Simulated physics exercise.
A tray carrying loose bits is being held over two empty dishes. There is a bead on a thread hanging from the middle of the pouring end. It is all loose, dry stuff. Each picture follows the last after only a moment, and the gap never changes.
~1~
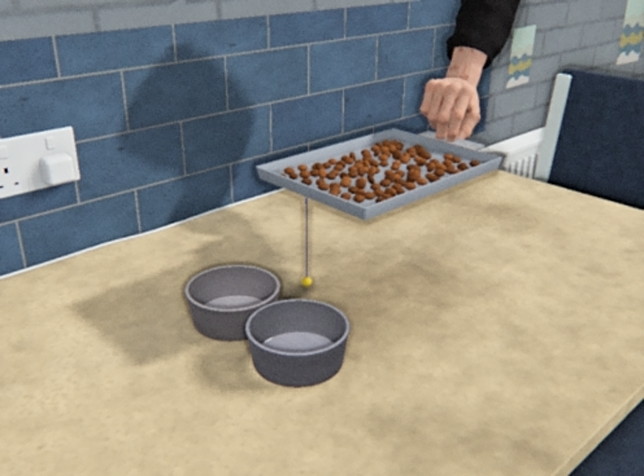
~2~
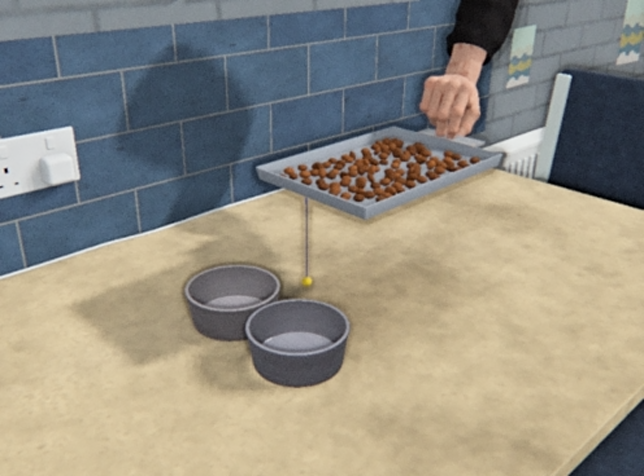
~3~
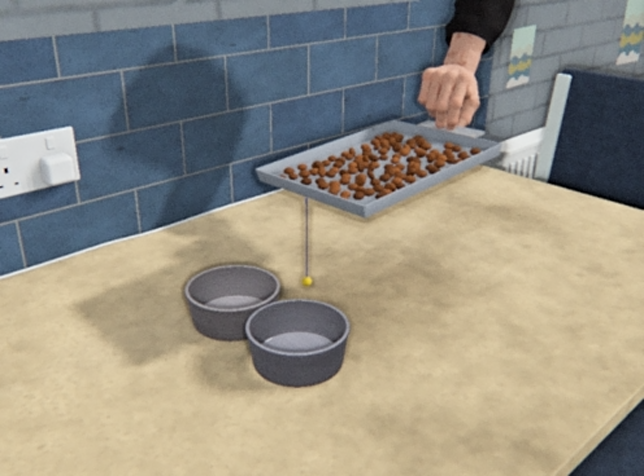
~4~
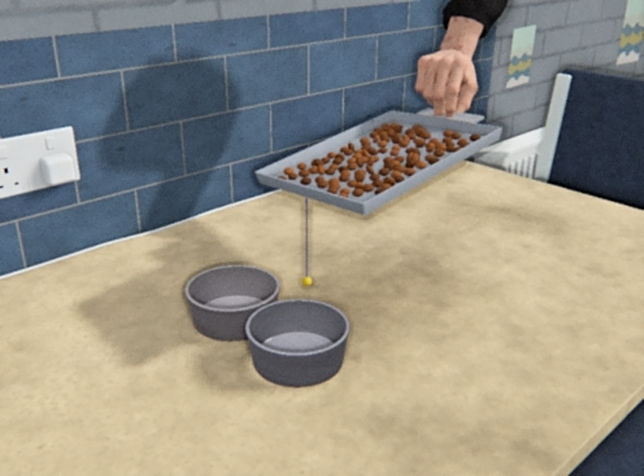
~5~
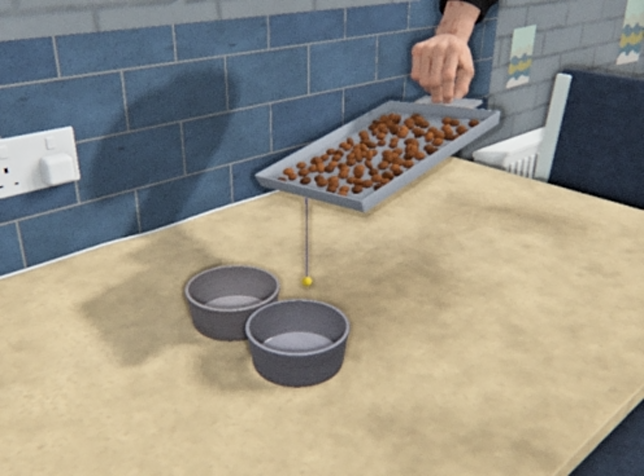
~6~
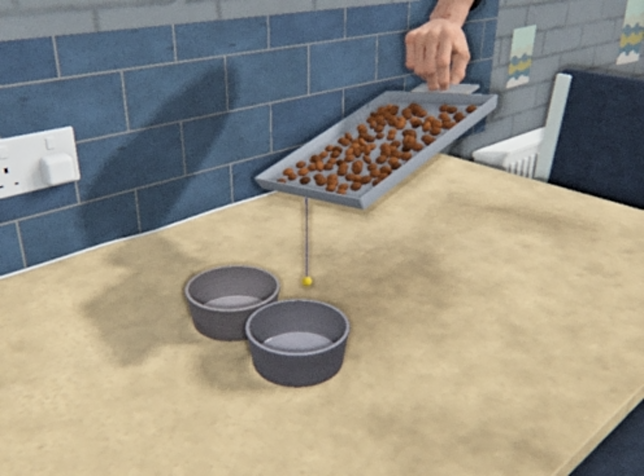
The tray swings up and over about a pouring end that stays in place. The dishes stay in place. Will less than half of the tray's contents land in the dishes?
No, more than half gets in.
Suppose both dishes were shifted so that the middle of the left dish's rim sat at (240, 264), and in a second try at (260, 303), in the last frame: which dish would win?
One: The left dish. Two: The left one.
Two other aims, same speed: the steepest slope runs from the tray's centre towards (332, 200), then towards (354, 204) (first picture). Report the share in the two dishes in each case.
Shares: About 80 in a hundred, then about 50 in a hundred.
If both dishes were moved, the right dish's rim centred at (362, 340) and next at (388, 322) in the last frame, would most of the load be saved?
Taking the places in turn, it's shy of half and then shy of half.
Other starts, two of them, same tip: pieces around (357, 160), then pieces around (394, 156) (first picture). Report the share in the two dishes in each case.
Close to 80 per cent, followed by close to 80 per cent.
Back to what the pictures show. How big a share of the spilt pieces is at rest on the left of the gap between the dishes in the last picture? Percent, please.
I'd put it at around 40 per cent.
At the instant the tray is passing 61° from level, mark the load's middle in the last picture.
Close to (288, 167).
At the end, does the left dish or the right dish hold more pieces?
Observation: The one at left.
Shortly afterwards, tray tipped steeply; all but a few on the tray; only a few in the air.
Next, tray tipped right over; near a quarter on the tray; near two thirds in the left dish; a little outside both; a little in the air.
Some moments later, tray tipped past a quarter turn; only a few in the right dish; the bulk in the left dish; near a quarter outside both.
In the end, tray tipped past a quarter turn; only a few in the right dish; the bulk in the left dish; near a quarter outside both.
